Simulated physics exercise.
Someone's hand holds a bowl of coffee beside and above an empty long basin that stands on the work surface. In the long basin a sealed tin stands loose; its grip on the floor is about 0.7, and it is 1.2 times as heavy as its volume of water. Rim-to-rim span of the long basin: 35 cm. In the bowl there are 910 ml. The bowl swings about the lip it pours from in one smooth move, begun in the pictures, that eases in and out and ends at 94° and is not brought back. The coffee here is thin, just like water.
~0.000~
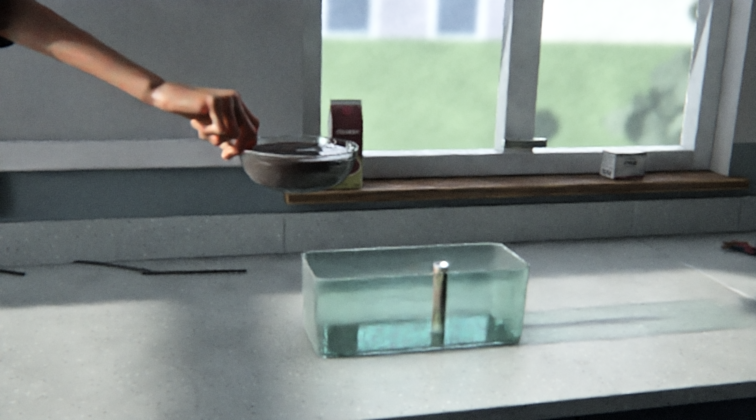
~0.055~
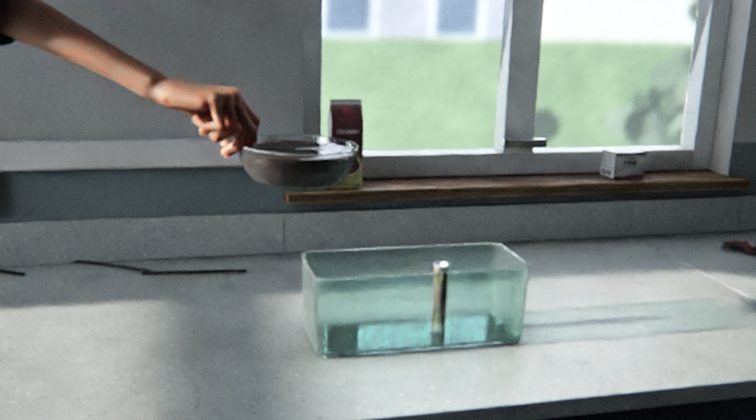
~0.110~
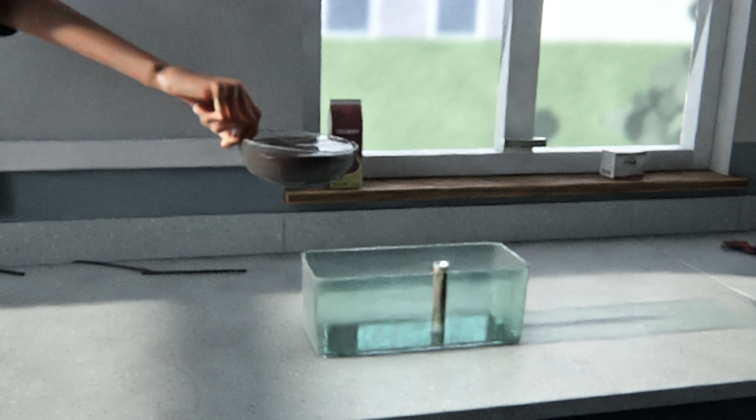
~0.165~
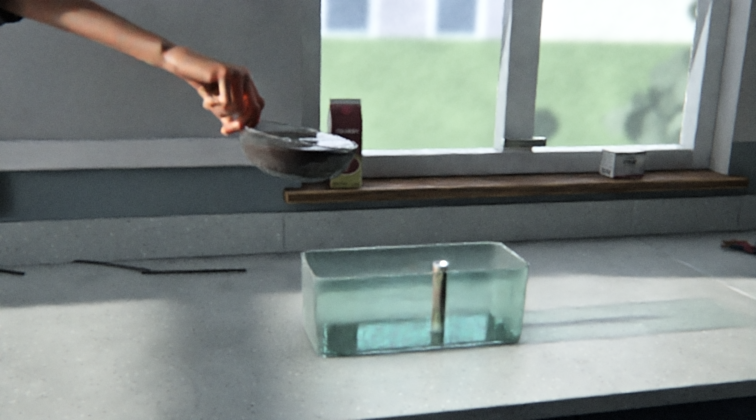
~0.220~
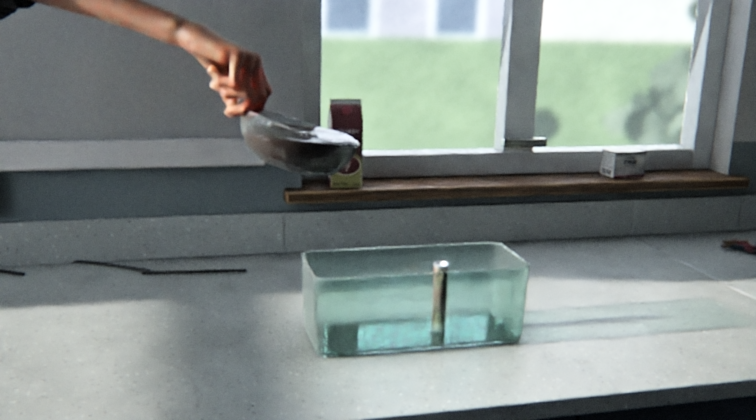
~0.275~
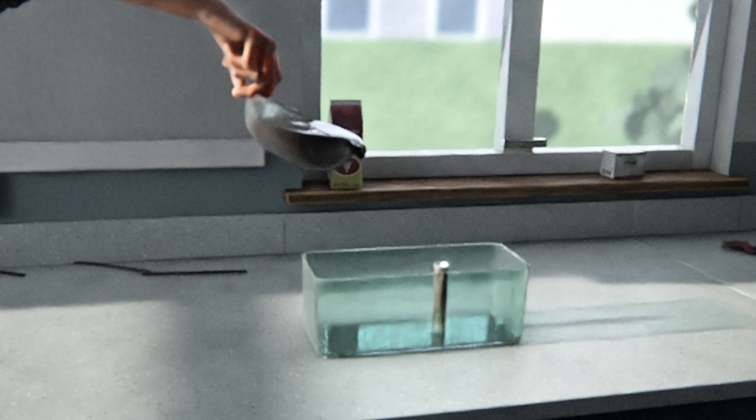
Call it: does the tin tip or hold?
It holds.
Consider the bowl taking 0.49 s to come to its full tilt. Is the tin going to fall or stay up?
Result: Tin tipped over.
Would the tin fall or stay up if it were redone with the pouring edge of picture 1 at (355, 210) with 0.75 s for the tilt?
It tumbles.
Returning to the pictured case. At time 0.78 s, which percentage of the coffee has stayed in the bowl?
0 %.
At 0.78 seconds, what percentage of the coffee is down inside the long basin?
Roughly 82 %.
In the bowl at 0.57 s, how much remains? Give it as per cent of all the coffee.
At that time about 18 in a hundred parts are still held.
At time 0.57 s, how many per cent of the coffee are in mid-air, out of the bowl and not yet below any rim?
Some 70 % is the figure.
After 0.57 s the tilt is 81° and 19 per cent is still to pour; the tin stands where it began.
After 0.78 s the tilt is 94° and 0 per cent is still to pour; the tin stands where it began.
After 1.01 s the tilt is 94° and 0 per cent is still to pour; the tin stands where it began.
After 1.25 s the tilt is 94° and 0 per cent is still to pour; the tin stands where it began.
In the end the tin stands 1 cm from where it began.
